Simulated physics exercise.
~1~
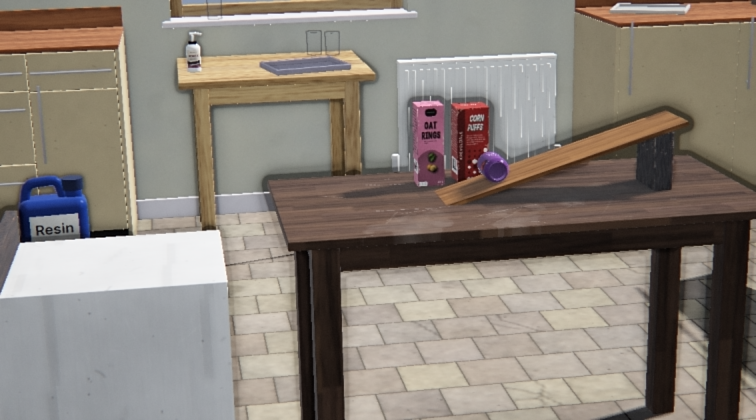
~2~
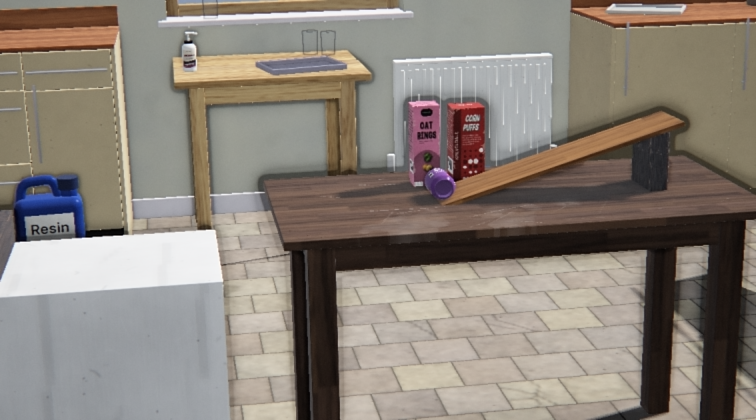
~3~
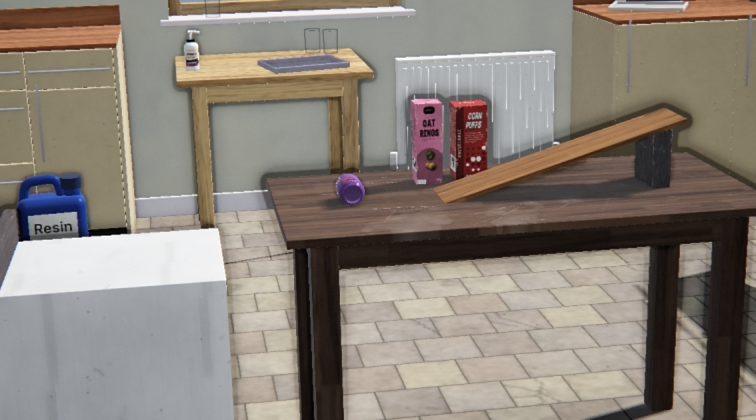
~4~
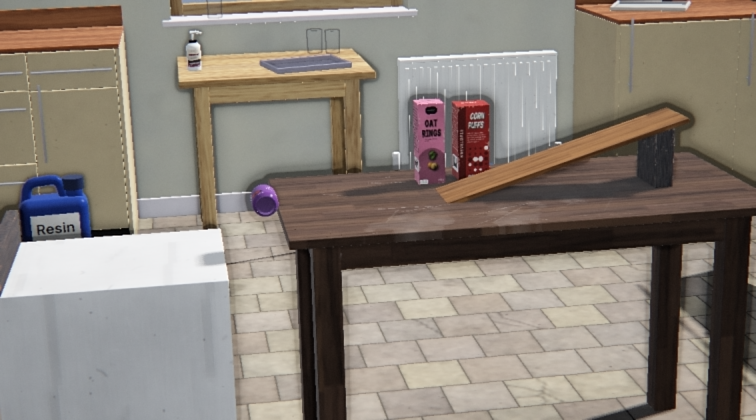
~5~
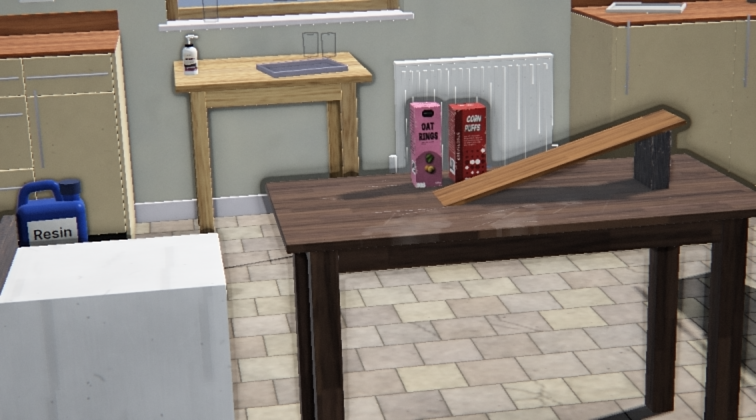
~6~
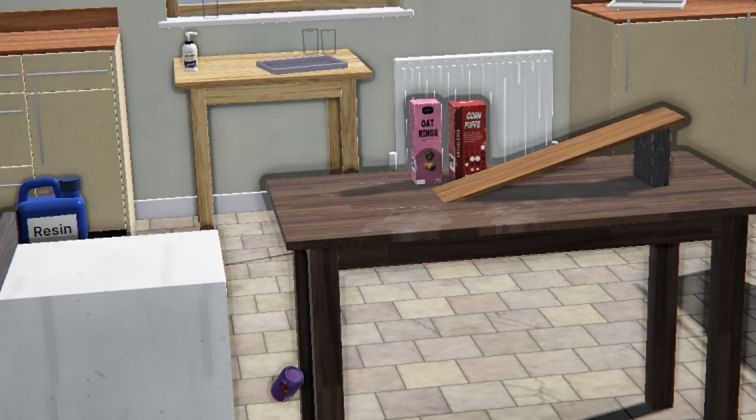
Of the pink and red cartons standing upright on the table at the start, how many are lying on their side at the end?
None of them are lying down at the end. The pink carton and the red carton are both still standing on the table.
